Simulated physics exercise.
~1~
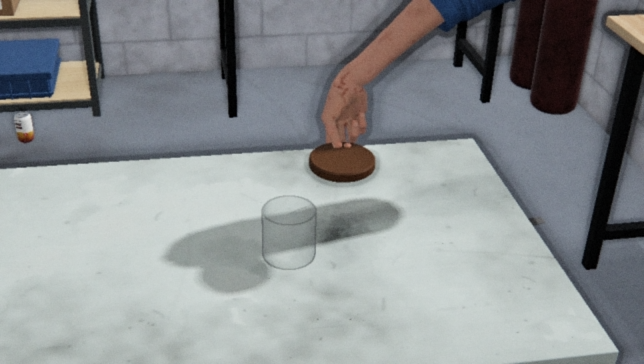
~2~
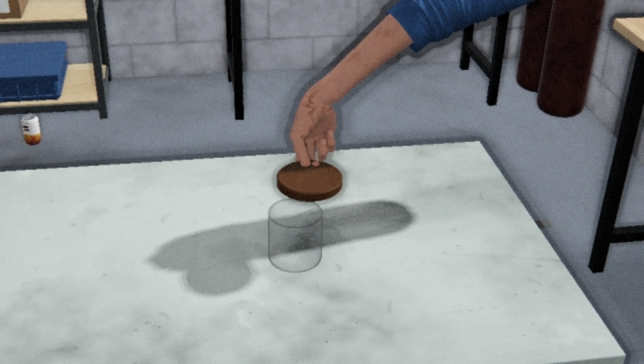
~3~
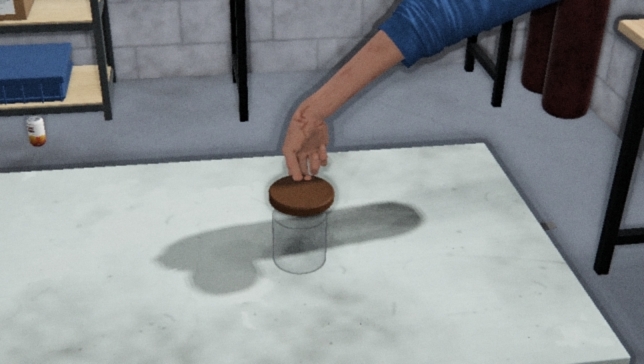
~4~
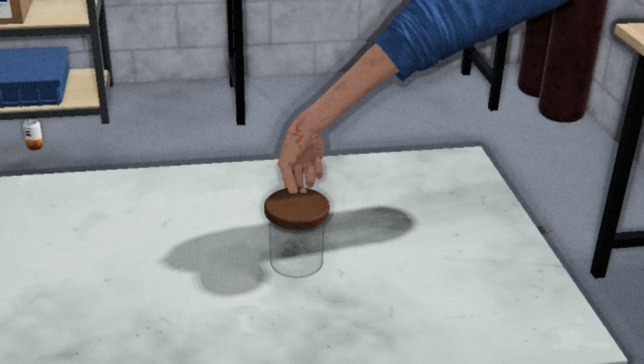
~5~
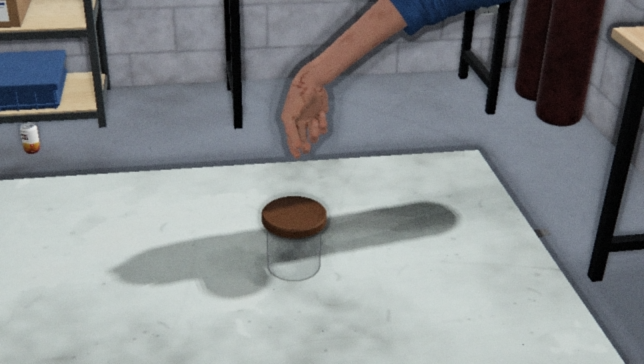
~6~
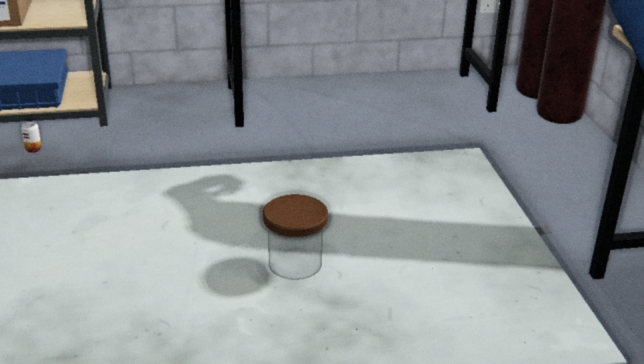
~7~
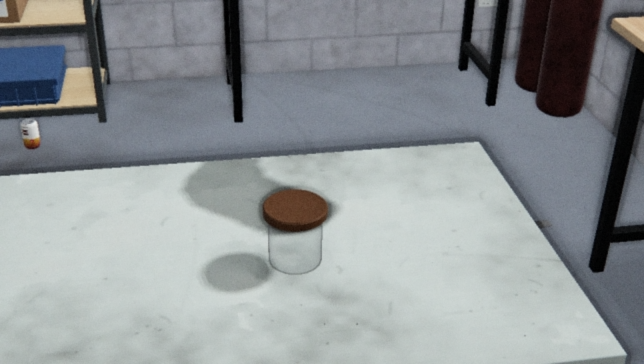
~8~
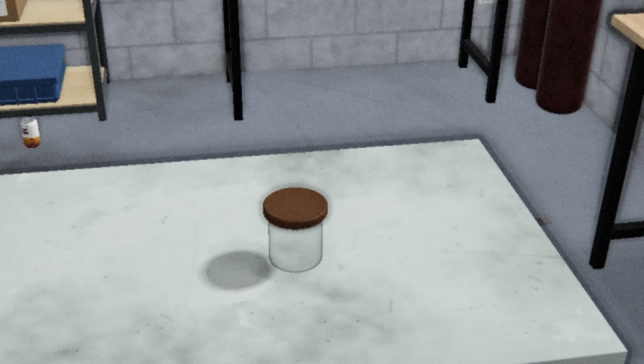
The clip opens on a pale marble-like table where a clear glass stands, while a hand reaching in from the upper right holds a round brown coaster just behind it. The hand carries the coaster a short way left and down until it is over the glass. It lowers the disc onto the rim, then lets go and draws back up and away. The arm's shadow lingers briefly across the tabletop before it slips away too. The coaster does not drop in but stays resting on top, covering the opening of the glass like a lid.
